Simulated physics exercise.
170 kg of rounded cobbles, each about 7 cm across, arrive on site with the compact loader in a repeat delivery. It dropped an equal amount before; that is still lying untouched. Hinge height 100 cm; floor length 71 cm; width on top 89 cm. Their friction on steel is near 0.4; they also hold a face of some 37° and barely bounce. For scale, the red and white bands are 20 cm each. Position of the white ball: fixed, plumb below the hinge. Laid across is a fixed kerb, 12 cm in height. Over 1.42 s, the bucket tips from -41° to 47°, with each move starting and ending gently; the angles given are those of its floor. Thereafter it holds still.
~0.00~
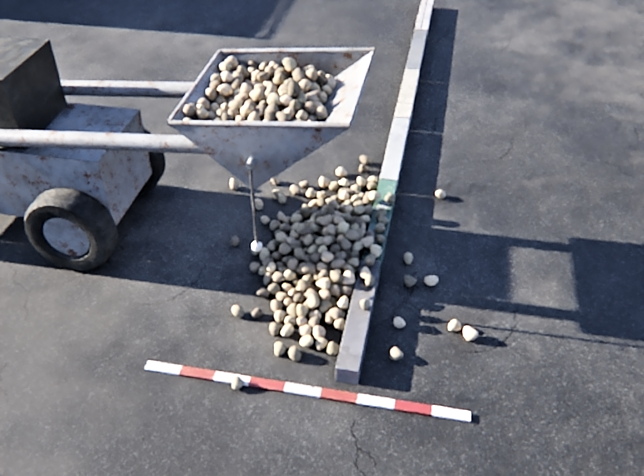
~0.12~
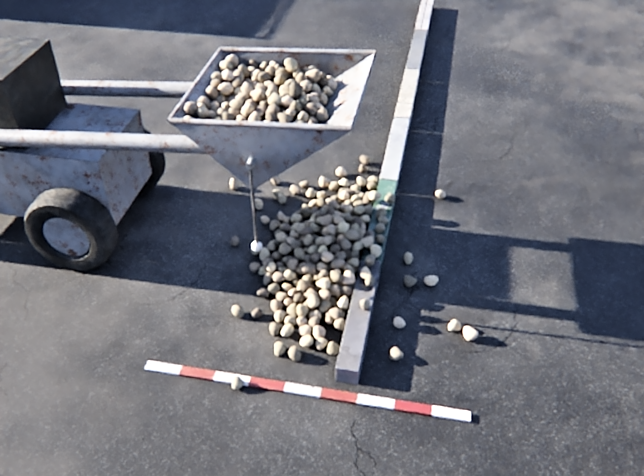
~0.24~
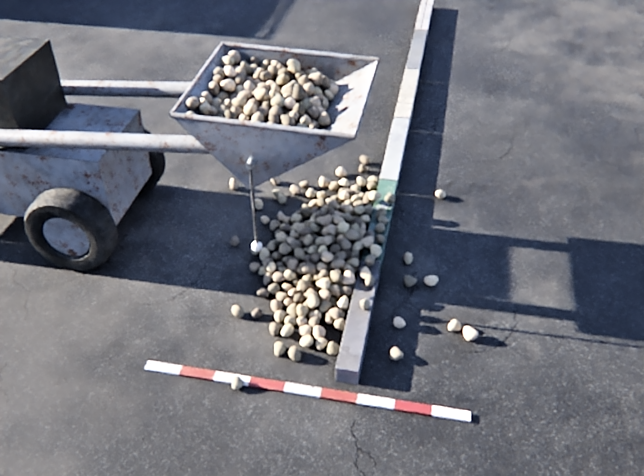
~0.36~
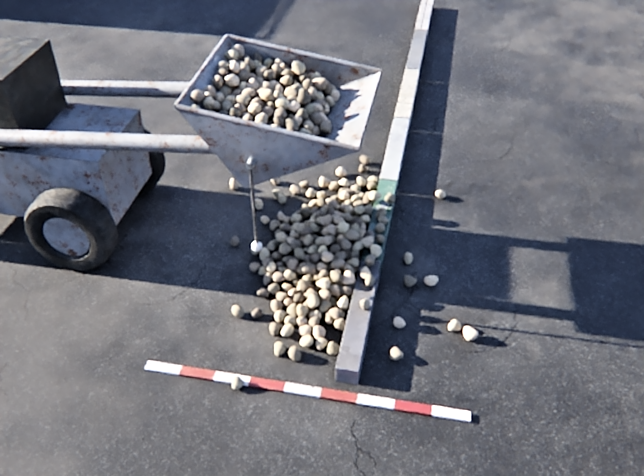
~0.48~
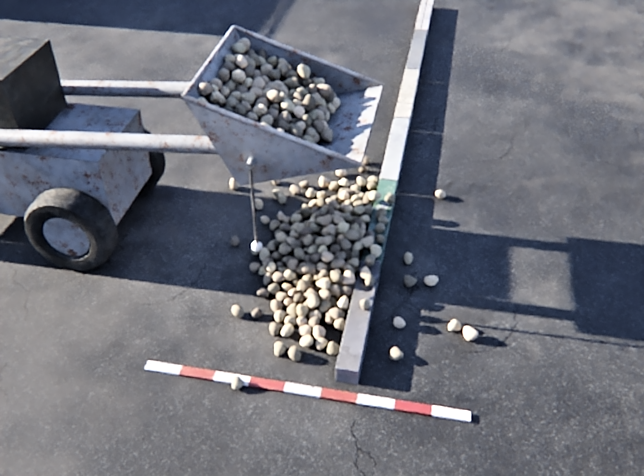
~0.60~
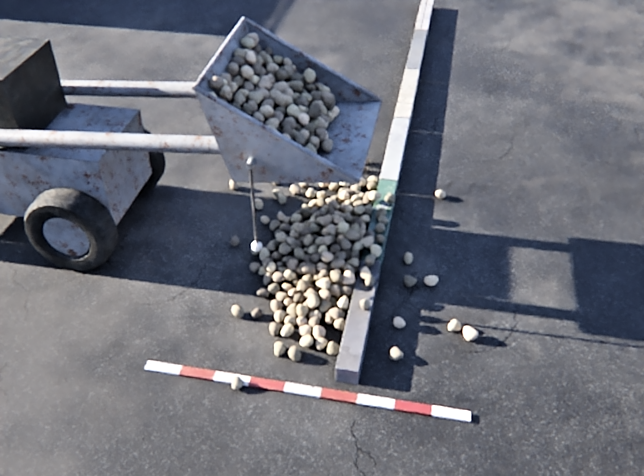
A grey metal bucket heaped with pale, rounded stones sits on two arms of a small wheeled machine at the left, seen from above on dark, sunlit pavement. Below it, a pile of similar stones lies against a long pale kerb, a few beyond it, with a red-and-white striped bar in front. The bucket tilts steadily towards the right, its back edge rising and its stones shifting, while everything else stays still.
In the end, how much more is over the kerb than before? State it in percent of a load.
By the end about 51 per cent more lies there.
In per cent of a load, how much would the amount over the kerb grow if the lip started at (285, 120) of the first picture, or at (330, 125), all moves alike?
First place: Roughly 5 %; second place: Roughly 35 %.
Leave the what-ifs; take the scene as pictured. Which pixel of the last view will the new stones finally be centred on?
The middle lies near (381, 251) in the last picture.
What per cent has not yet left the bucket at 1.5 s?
It still holds about 20 per cent.
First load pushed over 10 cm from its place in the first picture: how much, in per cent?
Roughly 5 percent.
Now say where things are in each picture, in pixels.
The first frame shows lip at (350, 126), floor tilted -41°, highest stones at (290, 78). The earlier load is highest near (336, 234), 20 cm above ground level, 97 % on this side of the kerb, 3 % over the kerb.
The second frame shows lip at (352, 129), floor tilted -39°, highest stones at (279, 80); the stones move at 0.1 m/s on average.
In the third frame, the bucket is at -34°, its lip at (355, 137); the top of the load is at (248, 70); the stones move at 0.2 m/s on average.
In the fourth frame, the bucket is at -27°, its lip at (359, 150); the top of the load is at (241, 65); the stones move at 0.2 m/s on average.
The fifth frame shows lip at (361, 165), floor tilted -18°, highest stones at (241, 59); the stones move at 0.3 m/s on average.
In the sixth frame, the bucket is at -7°, its lip at (360, 182); the top of the load is at (247, 55); the stones move at 0.3 m/s on average.
After 1.1 s the floor is at 33°; in per cent of one load, 96 in the bucket, 101 on this side of the kerb, 3 over the kerb; the foremost stones are at (426, 290).
After 1.5 s the floor is at 47°; in per cent of one load, 20 in the bucket, 160 on this side of the kerb, 20 over the kerb; the foremost stones are at (441, 259).
After 1.9 s the floor is at 47°; in per cent of one load, 0 in the bucket, 151 on this side of the kerb, 49 over the kerb; the foremost stones are at (516, 251).
After 4.3 s the floor is at 47°; in per cent of one load, 0 in the bucket, 147 on this side of the kerb, 53 over the kerb; the foremost stones are at (603, 227). Net gain over the kerb, 51.
